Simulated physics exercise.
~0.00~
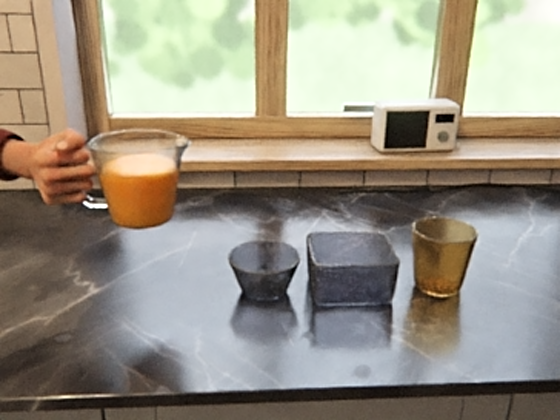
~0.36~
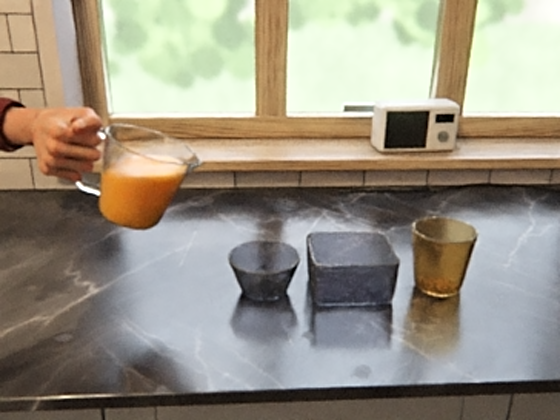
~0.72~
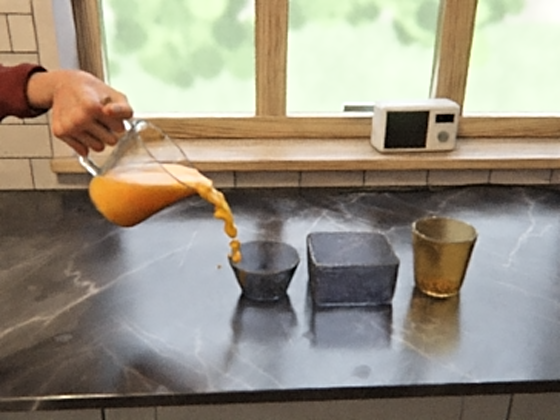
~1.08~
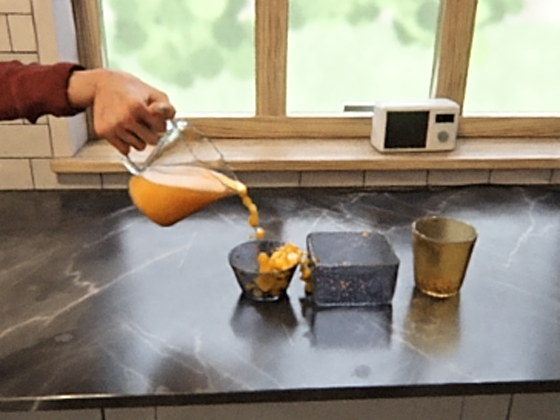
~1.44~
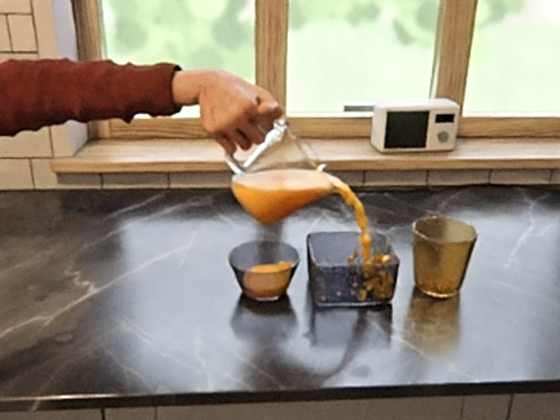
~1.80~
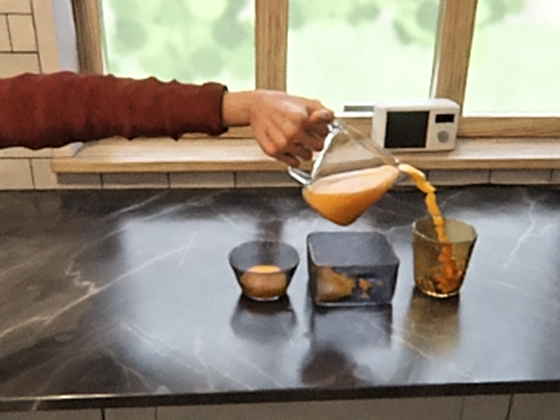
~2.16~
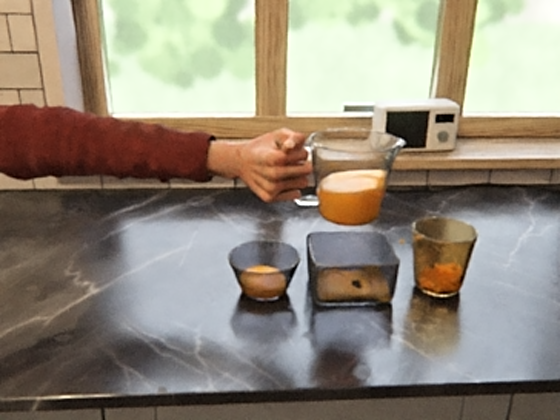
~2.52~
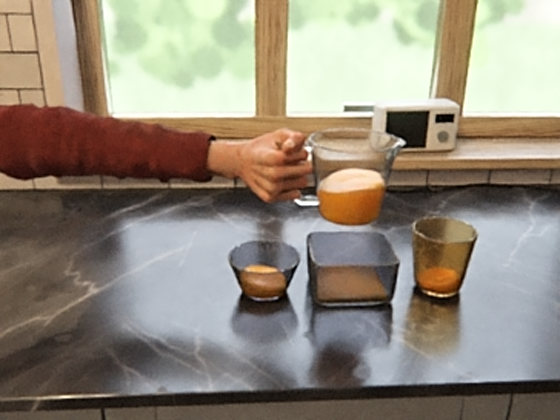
On a dark countertop, a hand sweeps a tilted jug rightward, partly filling three containers with juice.
